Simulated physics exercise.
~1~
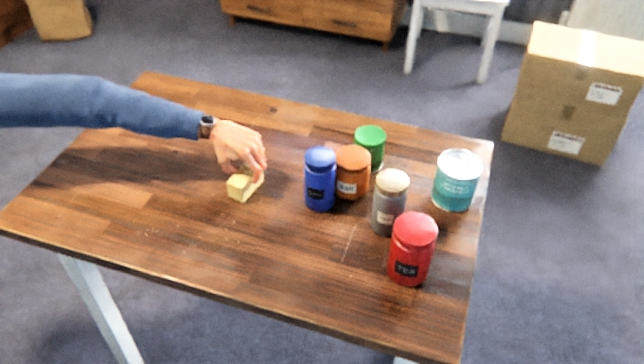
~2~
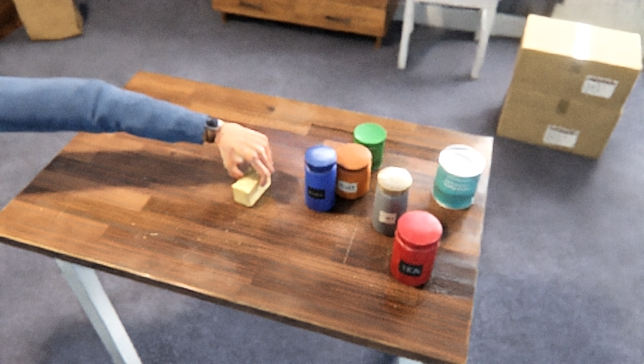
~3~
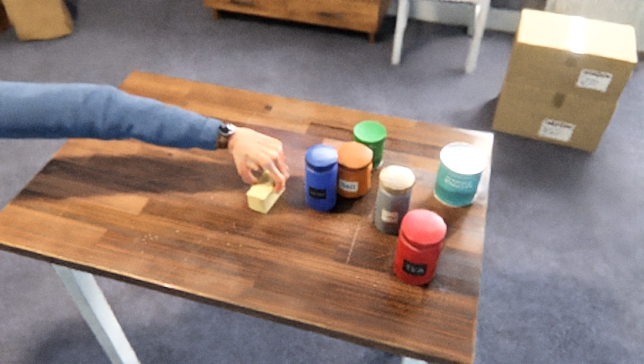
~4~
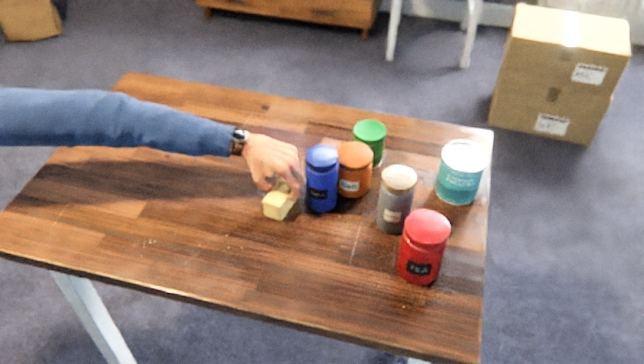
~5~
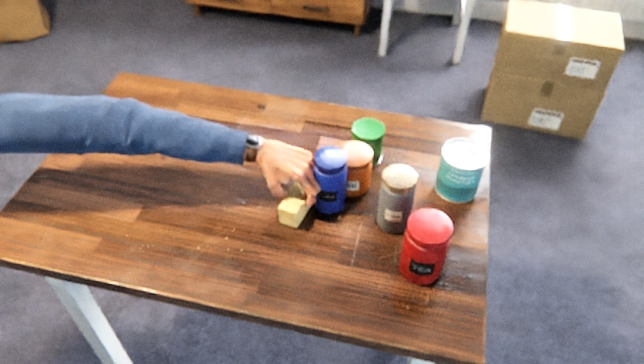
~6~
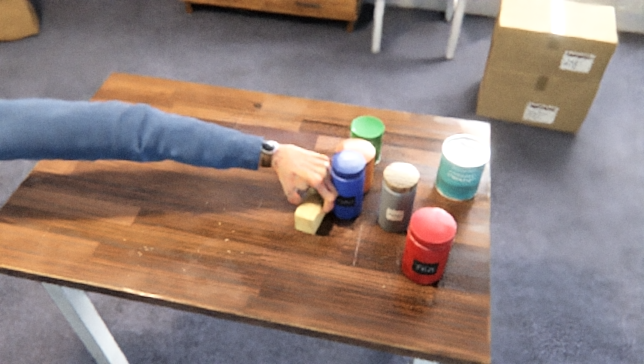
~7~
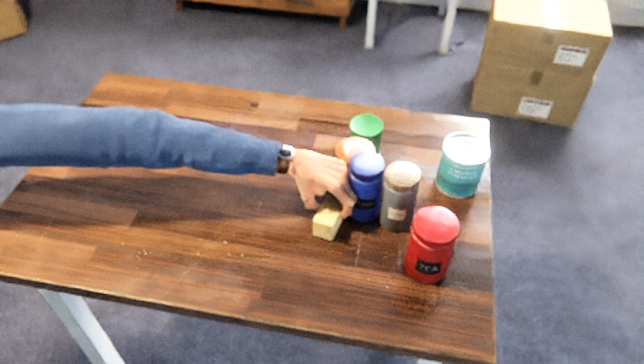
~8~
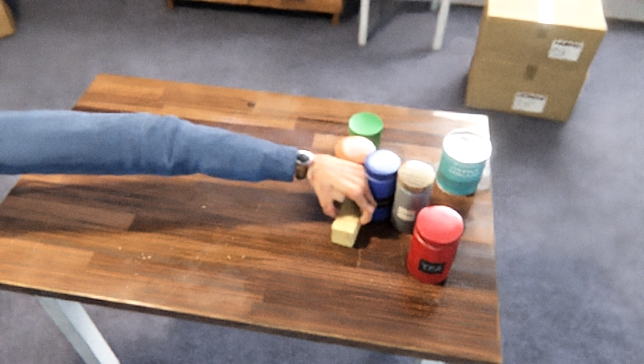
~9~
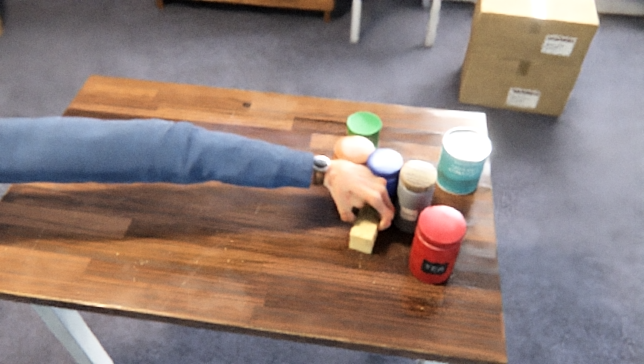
In a room with dark carpet, a brown wooden table is seen from above at an angle, with cardboard boxes behind it. A blue jar, an orange jar and a green tin stand near the middle, with a grey jar, a turquoise tin and a red jar toward the right. A hand in a blue sleeve slides a small pale block slowly rightward until it meets the blue jar. The blue jar slides right, still upright, and the grey jar shifts slightly. At the end, the hand rests by the blue jar, now beside the grey one, and everything remains standing.
